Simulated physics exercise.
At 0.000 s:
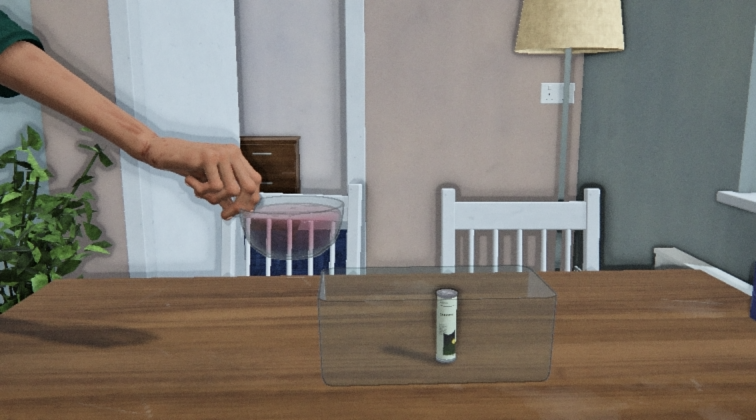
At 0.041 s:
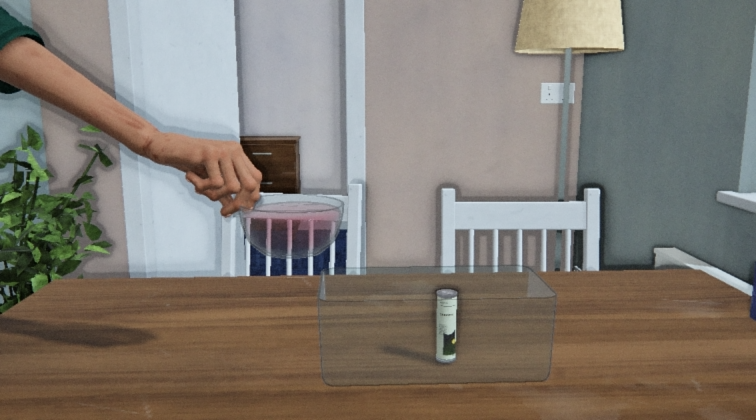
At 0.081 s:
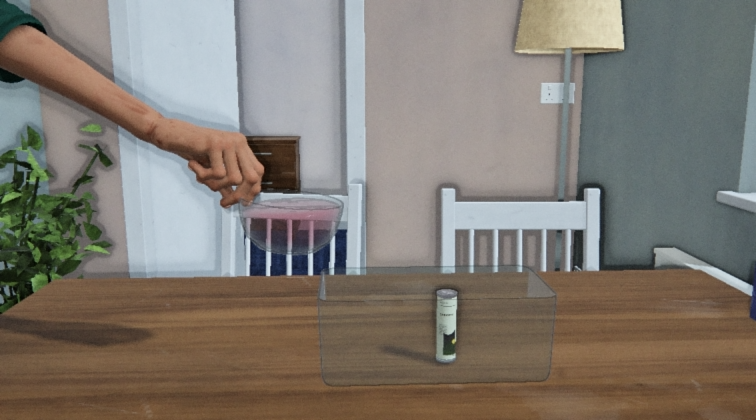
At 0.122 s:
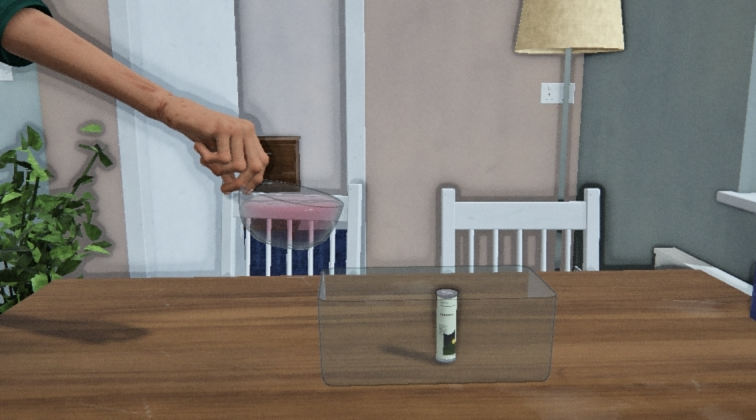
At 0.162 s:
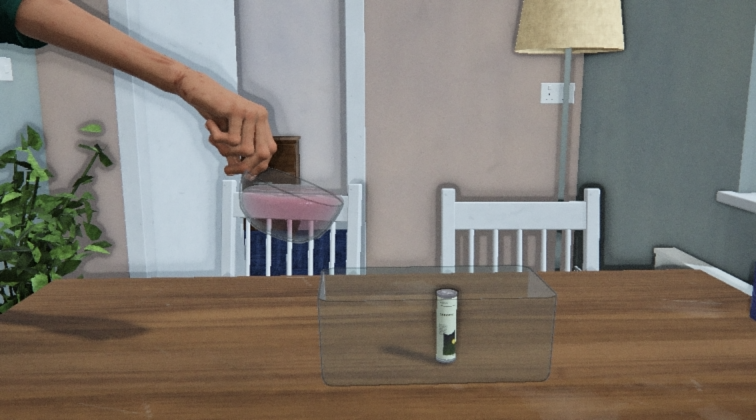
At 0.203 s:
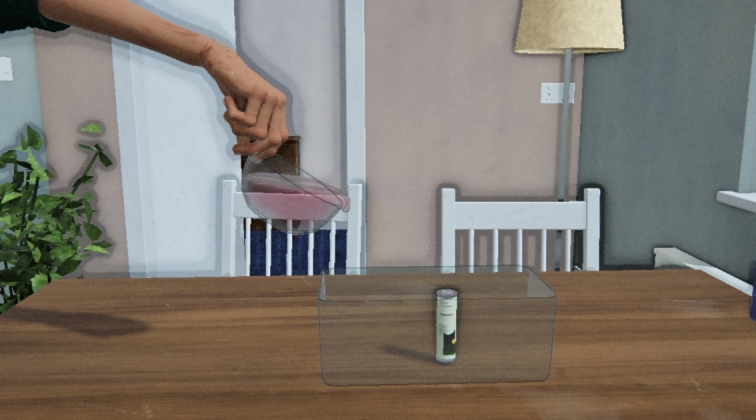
A hand holds a clear round bowl of pinkish liquid level above a wooden table, to the left of a clear oblong basin with a small pale tin in it. The hand gradually tilts the bowl to the right, its left side rising, until liquid reaches the lowered lip.
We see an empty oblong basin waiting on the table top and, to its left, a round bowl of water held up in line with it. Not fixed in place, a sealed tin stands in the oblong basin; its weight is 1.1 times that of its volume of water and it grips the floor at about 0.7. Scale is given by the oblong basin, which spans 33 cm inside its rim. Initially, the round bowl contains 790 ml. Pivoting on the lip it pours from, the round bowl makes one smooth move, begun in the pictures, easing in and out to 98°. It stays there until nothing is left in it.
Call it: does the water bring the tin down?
Call: Brought down.
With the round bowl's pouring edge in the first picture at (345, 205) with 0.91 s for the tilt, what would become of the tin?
Result: Tin tipped over.
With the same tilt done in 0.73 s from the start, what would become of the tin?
The tin tips over.
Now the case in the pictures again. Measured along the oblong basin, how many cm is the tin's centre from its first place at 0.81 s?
The tin has gone some 8 cm.
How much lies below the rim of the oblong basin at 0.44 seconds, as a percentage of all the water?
At that time the basin holds about 10 per cent of the liquid.
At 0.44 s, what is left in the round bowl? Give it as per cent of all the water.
About 30 per cent.
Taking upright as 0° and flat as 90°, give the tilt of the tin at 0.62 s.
About 10 degrees.
By 0.44 s the tilt is 94° and 31 per cent is still to pour; the tin stands where it began.
By 0.62 s the tilt is 98° and 1 per cent is still to pour; the tin leans 11°.
By 0.81 s the tilt is 98° and 0 per cent is still to pour; the tin leans 56°.
By 1.01 s the tilt is 98° and 0 per cent is still to pour; the tin lies on its side.
At rest the tin lies on its side.
